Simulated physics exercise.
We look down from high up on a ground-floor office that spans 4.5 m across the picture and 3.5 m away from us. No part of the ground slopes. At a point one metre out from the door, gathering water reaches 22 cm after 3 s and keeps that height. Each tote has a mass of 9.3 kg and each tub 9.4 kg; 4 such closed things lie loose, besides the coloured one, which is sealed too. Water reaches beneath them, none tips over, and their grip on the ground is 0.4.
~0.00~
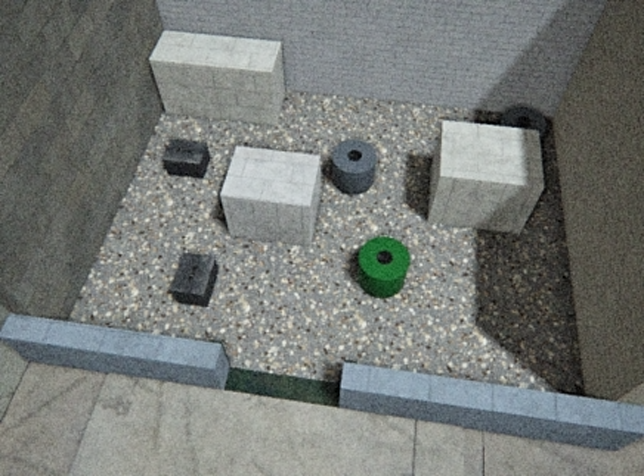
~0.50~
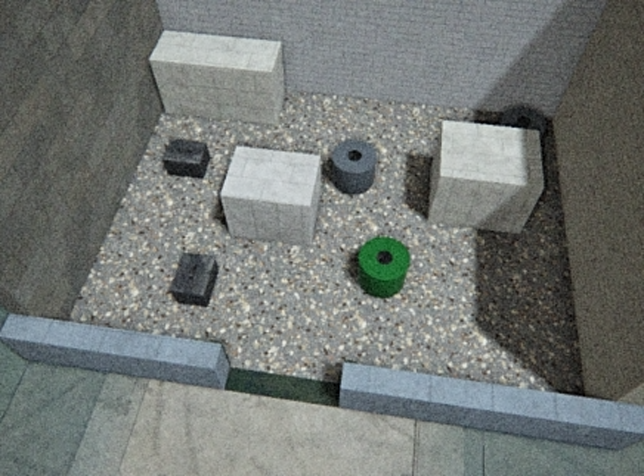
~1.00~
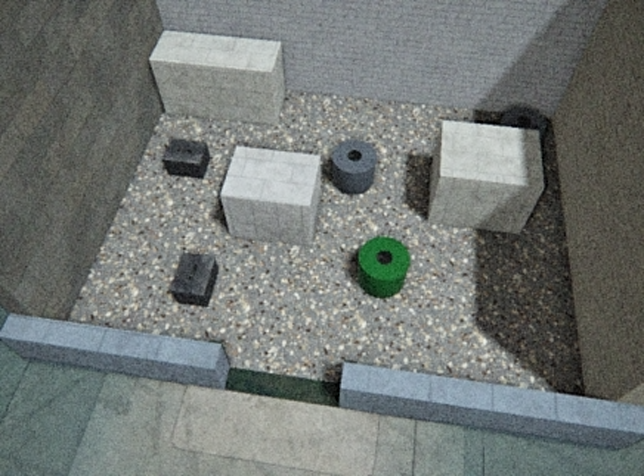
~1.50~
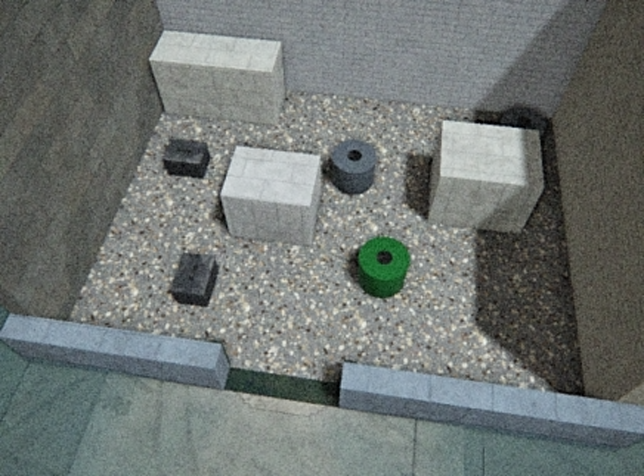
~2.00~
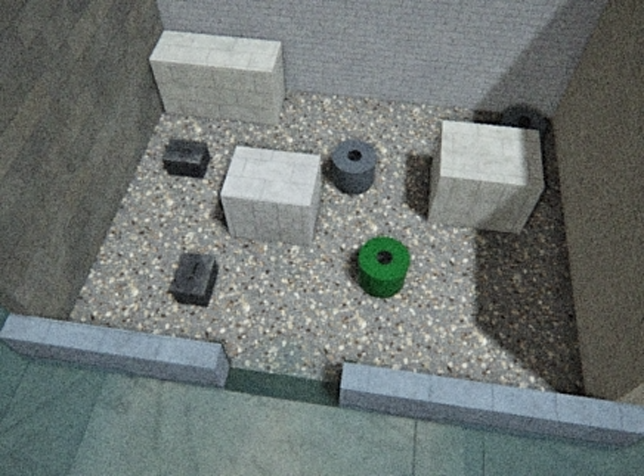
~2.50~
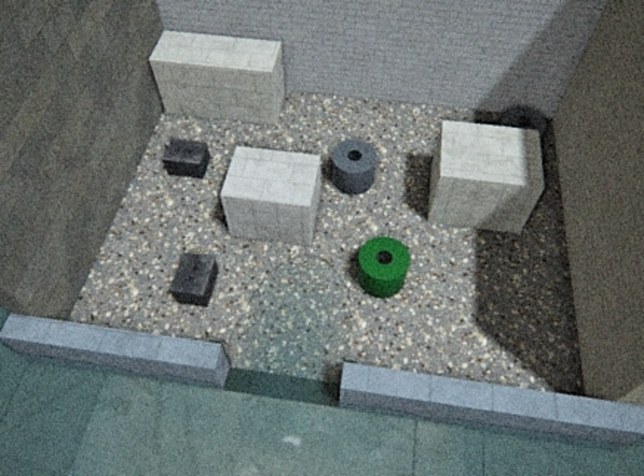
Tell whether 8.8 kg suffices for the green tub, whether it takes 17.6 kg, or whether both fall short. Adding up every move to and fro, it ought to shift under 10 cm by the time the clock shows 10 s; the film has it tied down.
It moves too much either way.
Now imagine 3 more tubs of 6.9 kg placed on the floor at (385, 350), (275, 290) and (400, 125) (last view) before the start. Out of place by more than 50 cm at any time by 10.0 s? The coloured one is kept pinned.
Taking them in turn, the first is inside the line, the second beyond the line and the third beyond the line.
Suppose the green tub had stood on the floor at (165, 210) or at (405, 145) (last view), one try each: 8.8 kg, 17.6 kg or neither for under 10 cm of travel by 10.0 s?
For the first spot only the heavier suffices, for the second both come up short.
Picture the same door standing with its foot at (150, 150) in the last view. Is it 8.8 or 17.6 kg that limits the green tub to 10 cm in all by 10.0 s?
For that position, the bigger mass alone succeeds.
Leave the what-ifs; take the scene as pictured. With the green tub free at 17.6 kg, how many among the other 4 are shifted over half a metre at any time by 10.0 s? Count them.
I count 2.
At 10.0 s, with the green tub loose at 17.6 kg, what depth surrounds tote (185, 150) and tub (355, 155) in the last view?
First about 7 cm, second about 8 cm.
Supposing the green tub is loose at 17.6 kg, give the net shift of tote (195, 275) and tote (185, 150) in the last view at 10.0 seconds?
The first is 40 cm from its start, the second 30 cm.
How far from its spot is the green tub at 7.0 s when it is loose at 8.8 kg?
Roughly 140 cm.
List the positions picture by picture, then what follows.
In the first picture, the green tub at (384, 258), on the bottom; 0.0 m2 under water; 0 of 5 have shifted.
In the second picture, the green tub at (384, 258) rests on the ground; 0.0 m2 under water; 0 of 5 have shifted.
In the third picture, the green tub at (384, 258), on the bottom; water covers 0.0 m2; 0 of 5 have shifted.
In the fourth picture, the green tub at (384, 258), on the bottom; 0.0 m2 under water; 0 of 5 have shifted.
In the fifth picture, the green tub at (384, 258), on the bottom; water covers 0.2 m2; 0 of 5 have shifted.
In the sixth picture, the green tub at (384, 258) rests on the ground; water covers 0.9 m2; 0 of 5 have shifted.
After 3.5 s the green tub would be 9 cm from its start with 8.8 kg and 0 cm from its start with 17.6 kg; 5 cm of water round it then.
After 4.5 s the green tub would be 64 cm from its start with 8.8 kg and 11 cm from its start with 17.6 kg; 5 cm of water round it then.
After 7.0 s the green tub would be 136 cm from its start with 8.8 kg and 28 cm from its start with 17.6 kg; 5 cm of water round it then.
After 10.0 s the green tub would be 118 cm from its start with 8.8 kg and 38 cm from its start with 17.6 kg; 9 cm of water round it then.
